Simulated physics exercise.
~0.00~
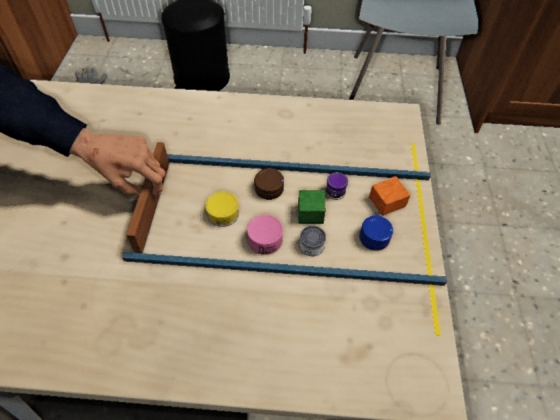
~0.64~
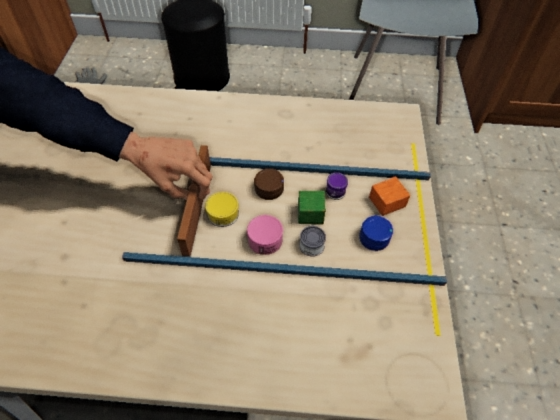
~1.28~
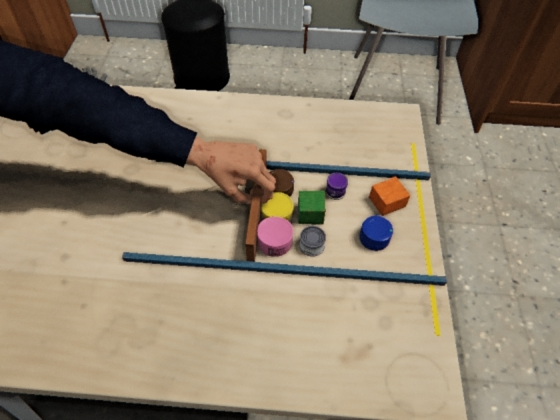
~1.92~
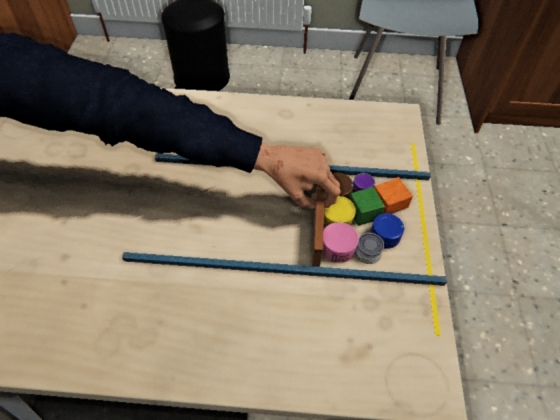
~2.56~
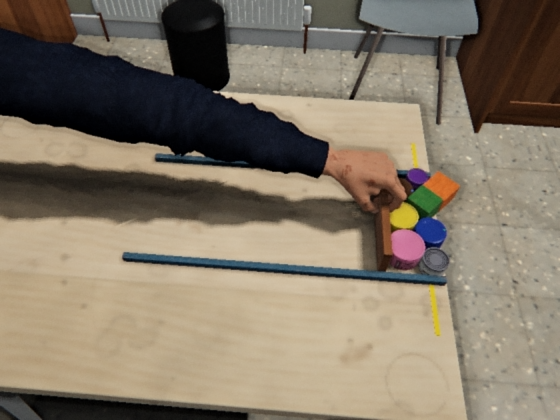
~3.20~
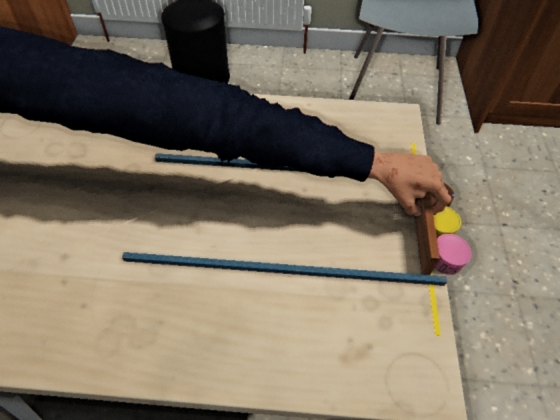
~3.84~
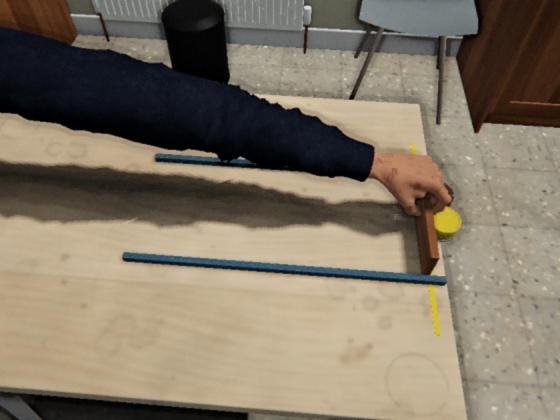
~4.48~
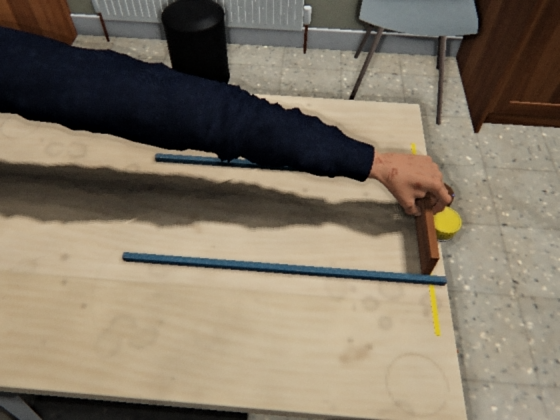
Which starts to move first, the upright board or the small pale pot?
The upright board starts to move first. The pale pot stays where it is until the board has pushed the nearer objects well along the table, and only then does it move right too.
